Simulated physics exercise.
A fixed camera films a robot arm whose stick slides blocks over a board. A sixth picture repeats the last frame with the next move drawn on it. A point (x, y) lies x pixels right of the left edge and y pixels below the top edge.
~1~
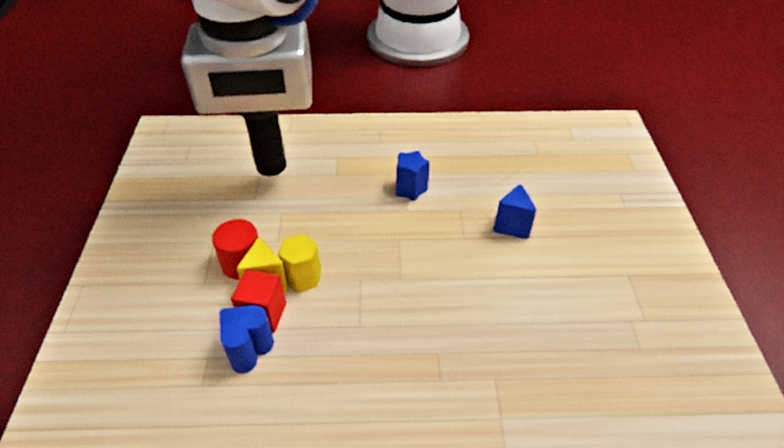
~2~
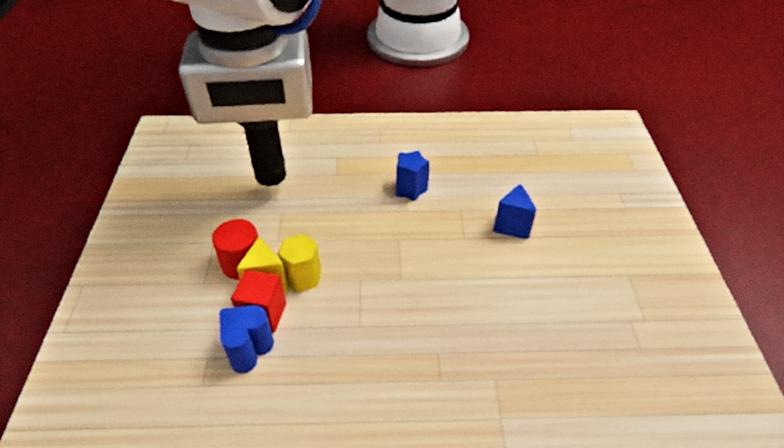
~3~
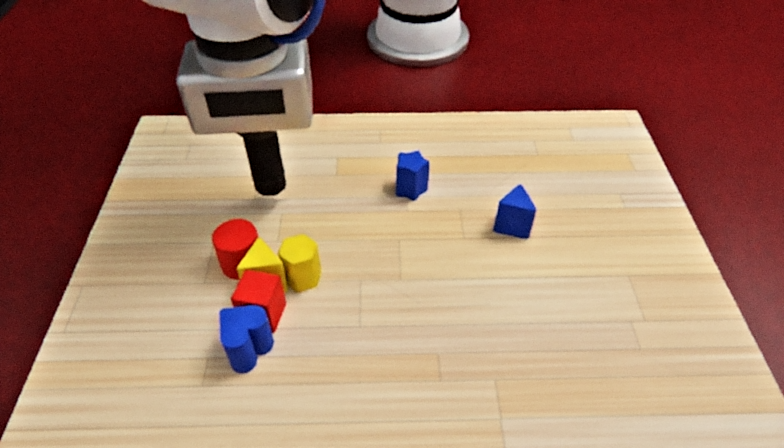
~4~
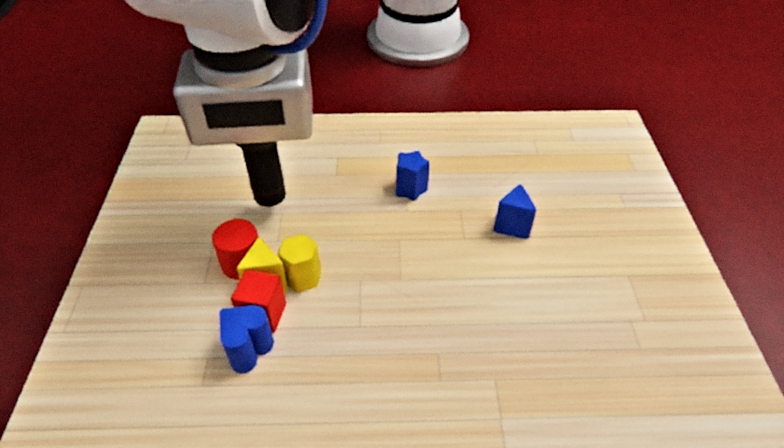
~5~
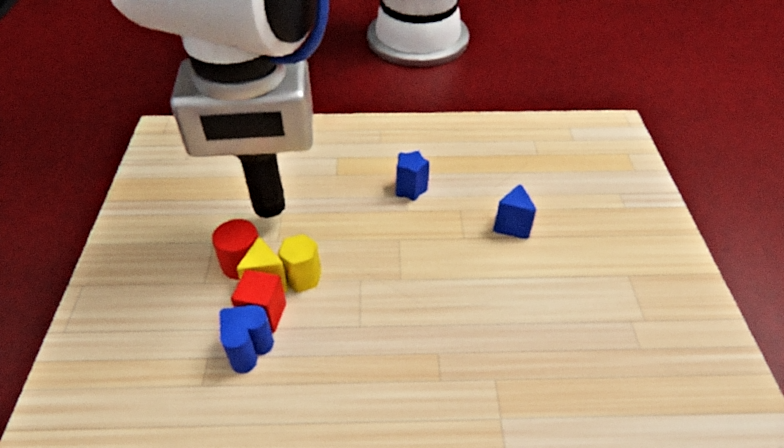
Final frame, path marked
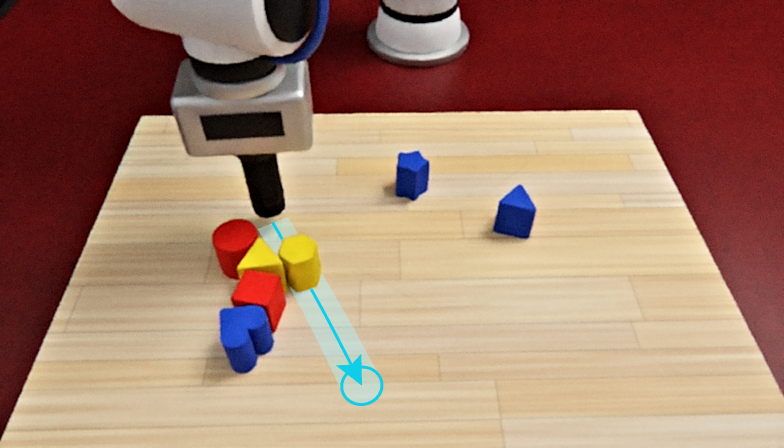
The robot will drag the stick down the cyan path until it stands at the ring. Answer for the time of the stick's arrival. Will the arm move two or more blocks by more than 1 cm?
I expect not.
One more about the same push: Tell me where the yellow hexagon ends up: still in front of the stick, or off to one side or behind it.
Answer: Still ahead.
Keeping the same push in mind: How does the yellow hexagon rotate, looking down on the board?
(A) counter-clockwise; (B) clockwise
My pick is A.
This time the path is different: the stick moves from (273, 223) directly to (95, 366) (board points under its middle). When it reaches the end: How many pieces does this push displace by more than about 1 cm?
It's going to be one.
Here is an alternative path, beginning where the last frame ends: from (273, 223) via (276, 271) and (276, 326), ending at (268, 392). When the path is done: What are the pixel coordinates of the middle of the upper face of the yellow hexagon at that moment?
At roughly (308, 268).
Path on the board, straight from (273, 223) to (362, 385).
The first path, step by step. One third of the way, stick (297, 254); yellow hexagon (309, 265).
Two thirds of the way, stick (327, 308); yellow hexagon (346, 322), turned 15° anticlockwise.
At the end, stick (361, 372); yellow triangle in place; yellow hexagon (390, 389), turned 30° anticlockwise.
